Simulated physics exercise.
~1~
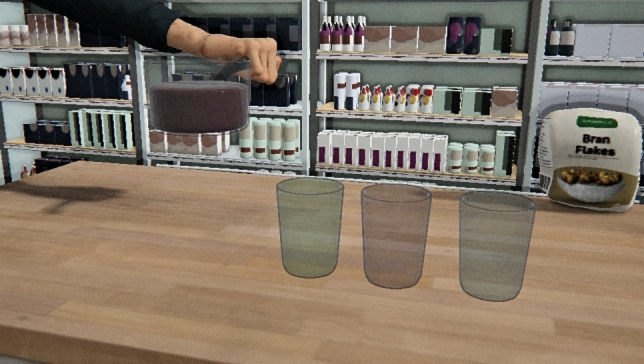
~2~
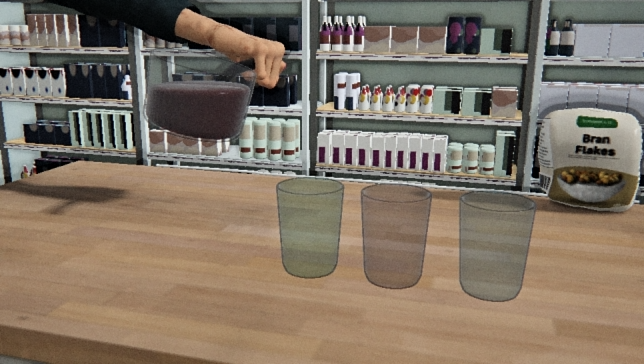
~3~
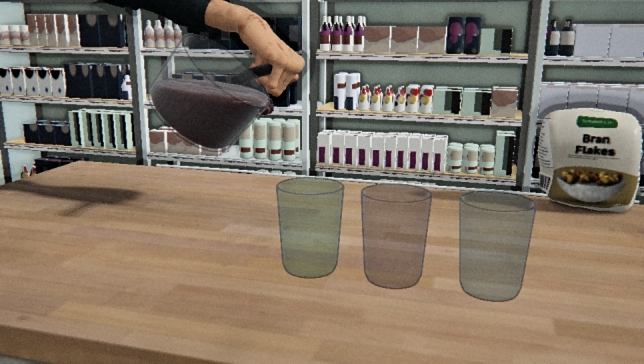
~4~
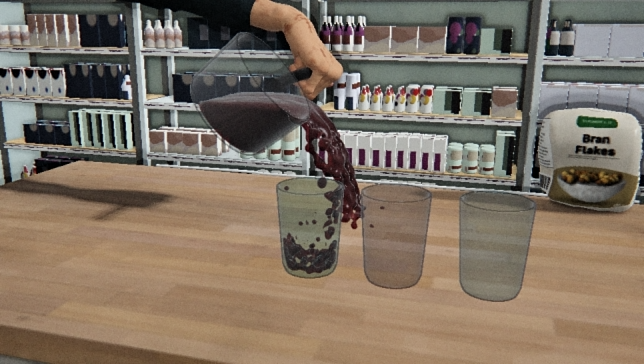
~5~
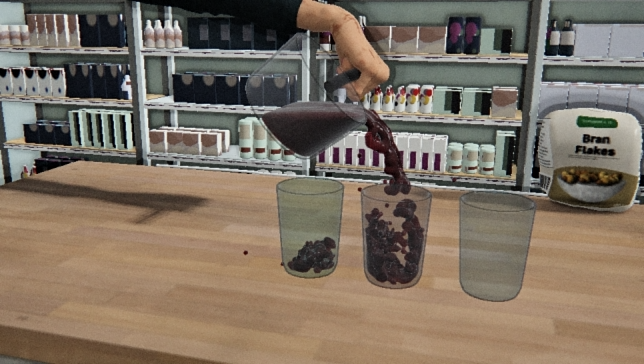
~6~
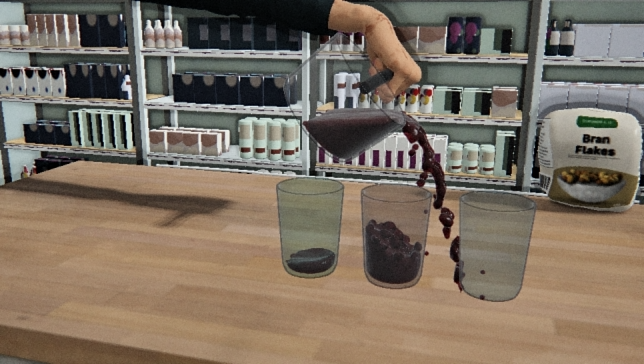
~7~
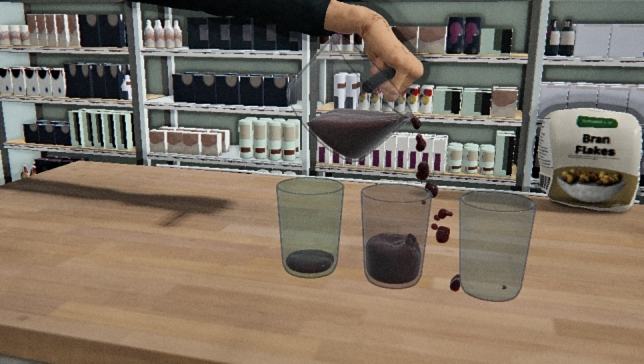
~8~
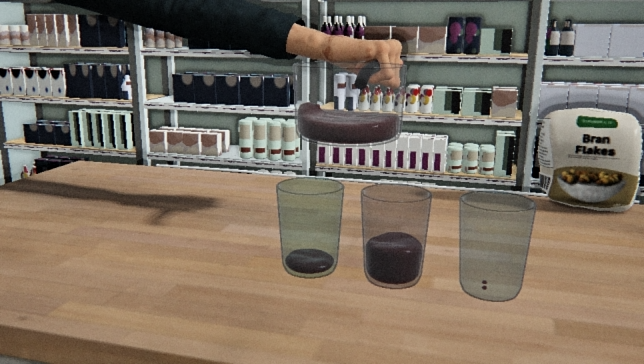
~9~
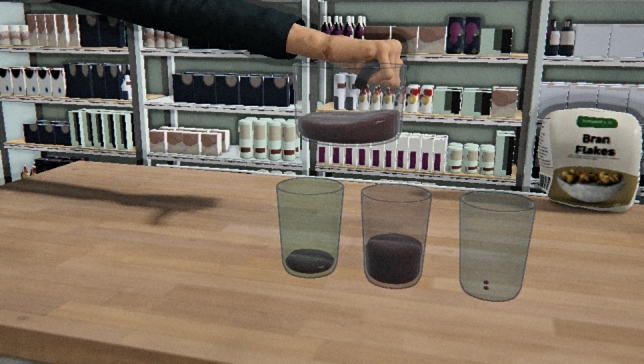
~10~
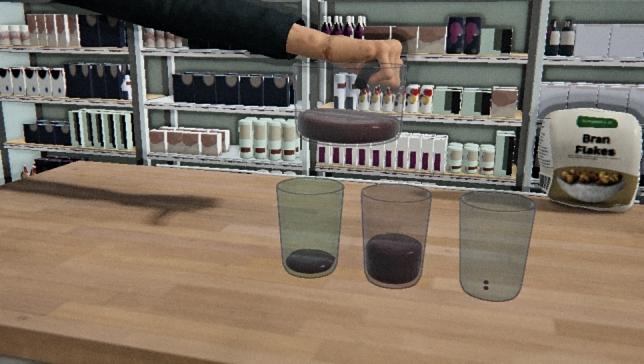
In a shop, seen from a fixed view across a light wooden counter before stocked shelves, three empty tinted glasses stand in a row, with a bran flakes package at the right. A dark-sleeved arm holds a clear saucepan of dark red wine above the counter at the left. The hand tips it rightwards and pours while moving right, splashing wine into the left glass, then the middle. The thinning stream mostly misses the right glass before the pan levels. Finally, the left glass holds a little, the middle more, the right only drops, and wine remains in the pan.
